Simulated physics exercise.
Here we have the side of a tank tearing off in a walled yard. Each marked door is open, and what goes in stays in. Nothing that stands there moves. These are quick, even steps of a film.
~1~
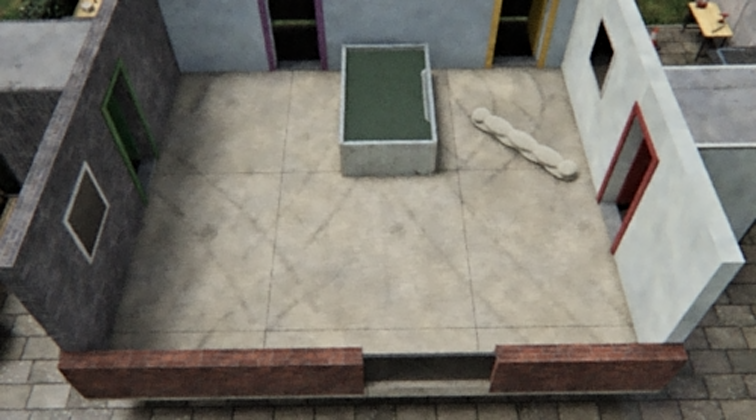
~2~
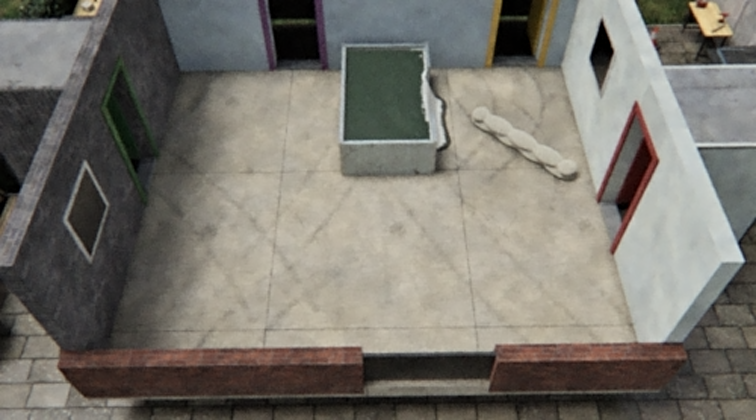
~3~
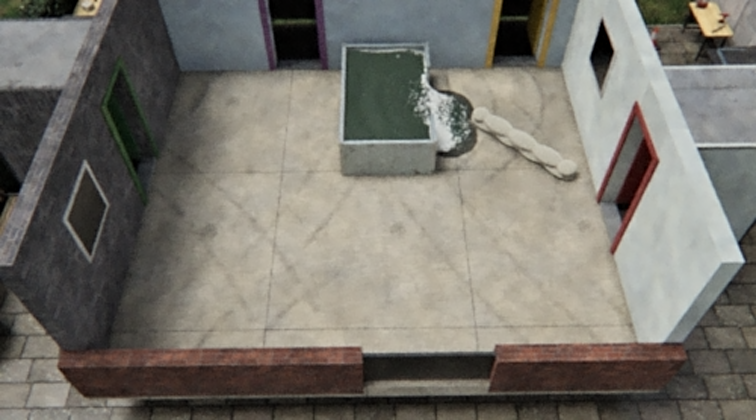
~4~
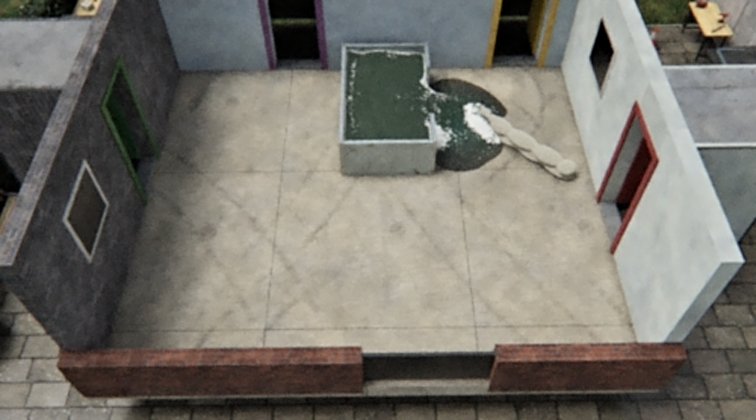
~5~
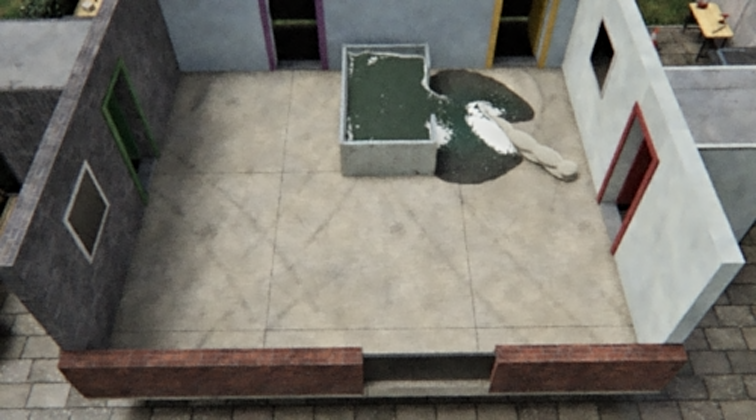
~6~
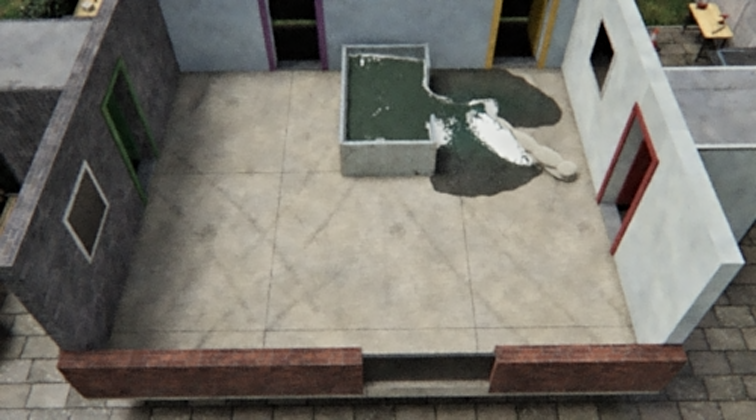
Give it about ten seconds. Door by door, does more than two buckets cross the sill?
In the end: The purple door holds within the limit; the green door holds within the limit; the red door floods; the yellow door floods.
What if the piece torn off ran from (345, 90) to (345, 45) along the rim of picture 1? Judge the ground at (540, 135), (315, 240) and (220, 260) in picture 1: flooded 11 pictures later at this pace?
As listed: Clear, no water, no water.
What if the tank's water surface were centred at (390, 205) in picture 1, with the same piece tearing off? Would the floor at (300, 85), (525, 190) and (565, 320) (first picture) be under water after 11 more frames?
In that order: Dry, under water, covered.
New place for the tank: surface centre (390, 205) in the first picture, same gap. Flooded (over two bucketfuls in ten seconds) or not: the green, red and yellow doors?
In short: Green door holds, red door lets more in, yellow door holds.
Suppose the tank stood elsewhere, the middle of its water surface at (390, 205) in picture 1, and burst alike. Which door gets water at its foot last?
I say the green one.
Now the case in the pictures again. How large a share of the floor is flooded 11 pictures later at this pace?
I make it 30 per cent.
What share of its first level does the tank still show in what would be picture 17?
Close to 46 %.
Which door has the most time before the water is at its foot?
I say the one in green.
A moment on, water covers 20 % of the floor; the purple door not reached, the green door not reached, the red door wet at the sill, nothing in, the yellow door under two buckets in.
Next, water covers 30 % of the floor; the purple door not reached, the green door not reached, the red door over two buckets in, the yellow door over two buckets in.
Then, water covers 35 % of the floor; the purple door not reached, the green door not reached, the red door over two buckets in, the yellow door far over two buckets in.
Later, water covers 60 % of the floor; the purple door wet at the sill, nothing in, the green door not reached, the red door far over two buckets in, the yellow door far over two buckets in.
In the end, water covers 90 % of the floor; the purple door wet at the sill, nothing in, the green door wet at the sill, nothing in, the red door far over two buckets in, the yellow door far over two buckets in.
